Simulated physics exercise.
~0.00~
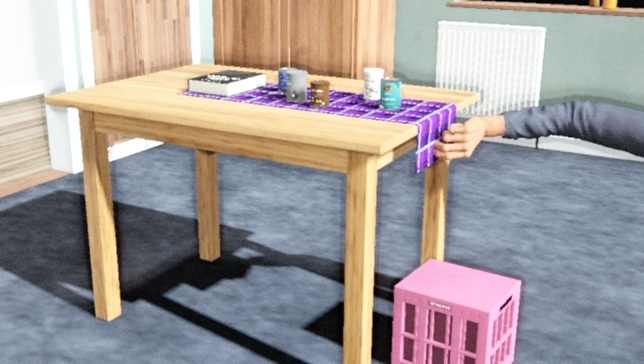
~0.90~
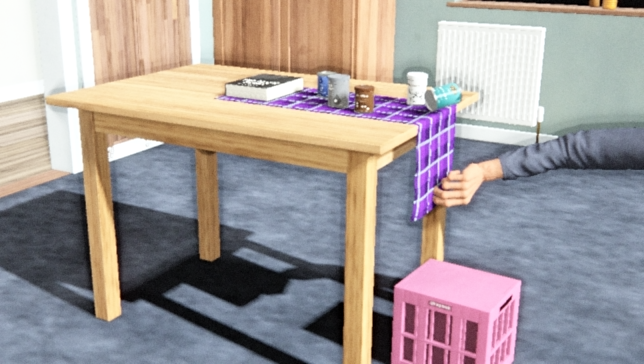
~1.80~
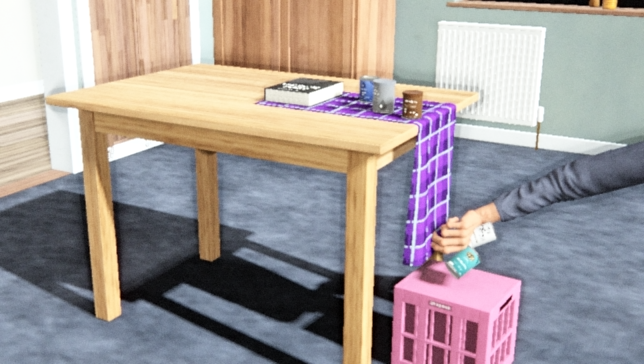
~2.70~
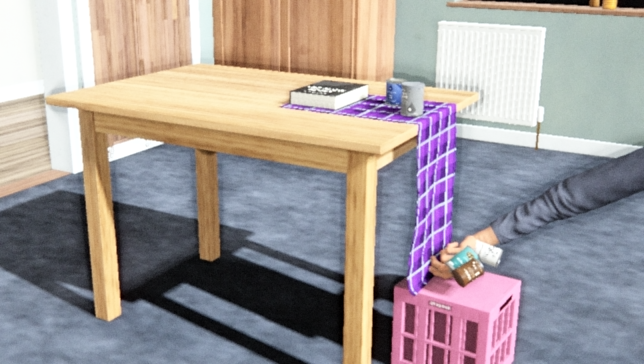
A hand in a dark grey sleeve reaches in from the right and grips the hanging end of a purple checked cloth on a light wooden table, seen from a still, slightly raised view. On the cloth stand a black and white book and five small cans, with a pink crate on the floor below. The hand draws the cloth downward, and everything on it slides right. The turquoise can tips at the edge and falls, then the white one follows. The brown can drops last as the hem reaches the crate, leaving the grey can, blue can and book on the table.
